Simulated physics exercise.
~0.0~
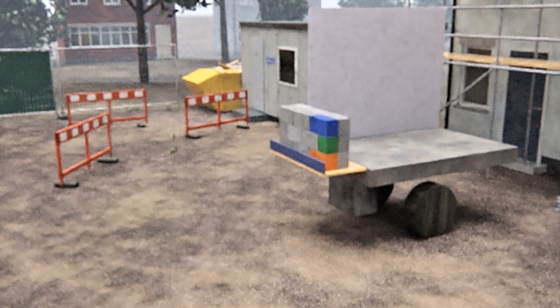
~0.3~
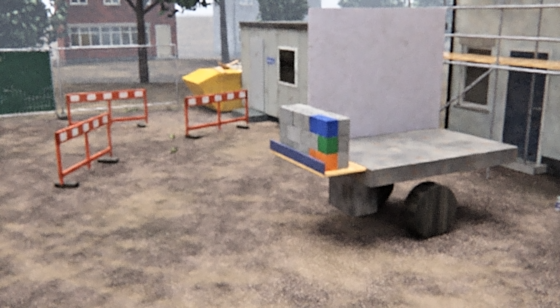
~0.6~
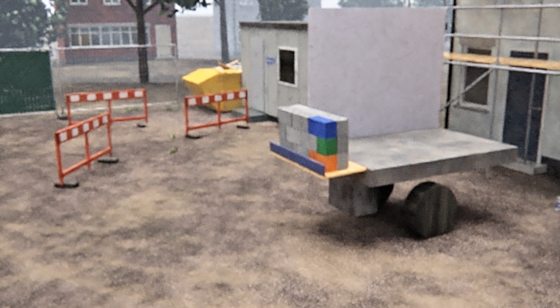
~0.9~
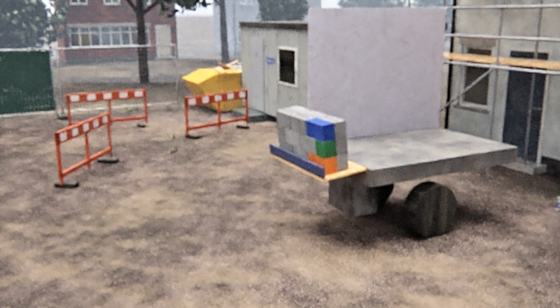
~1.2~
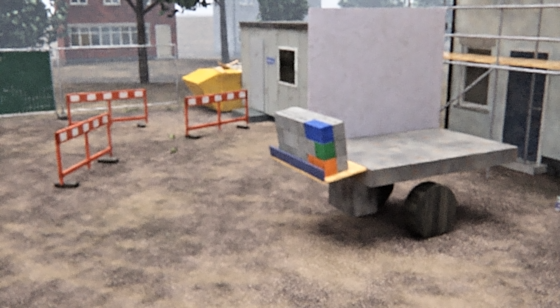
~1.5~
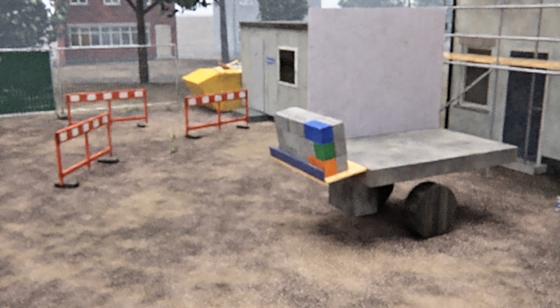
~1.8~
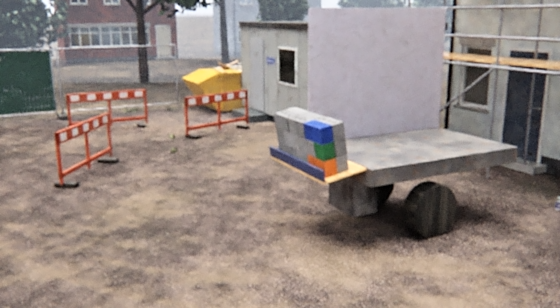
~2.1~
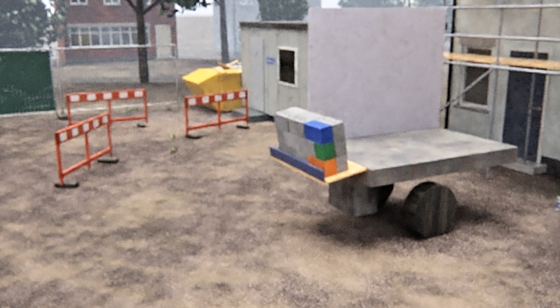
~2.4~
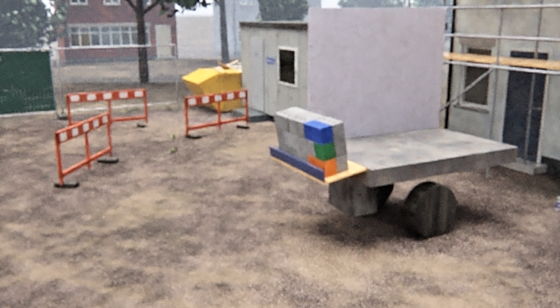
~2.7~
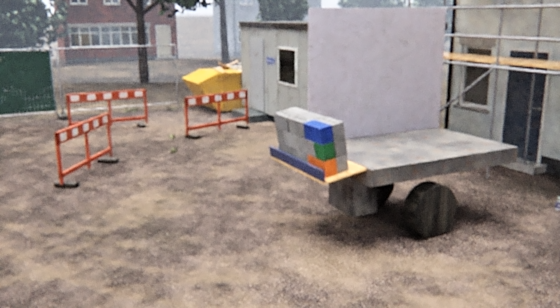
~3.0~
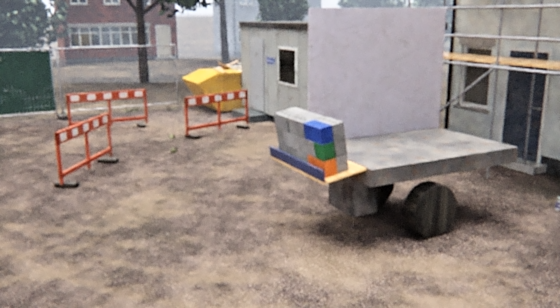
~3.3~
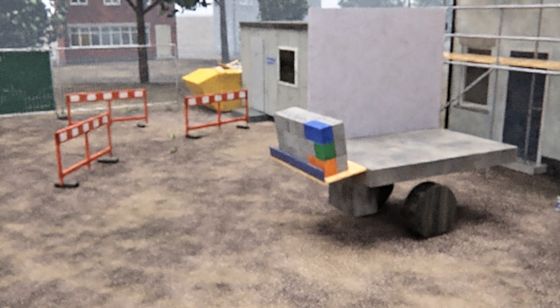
Platform with stacked grey and coloured blocks tipping slightly on a muddy building site, then holding still with every block aboard.
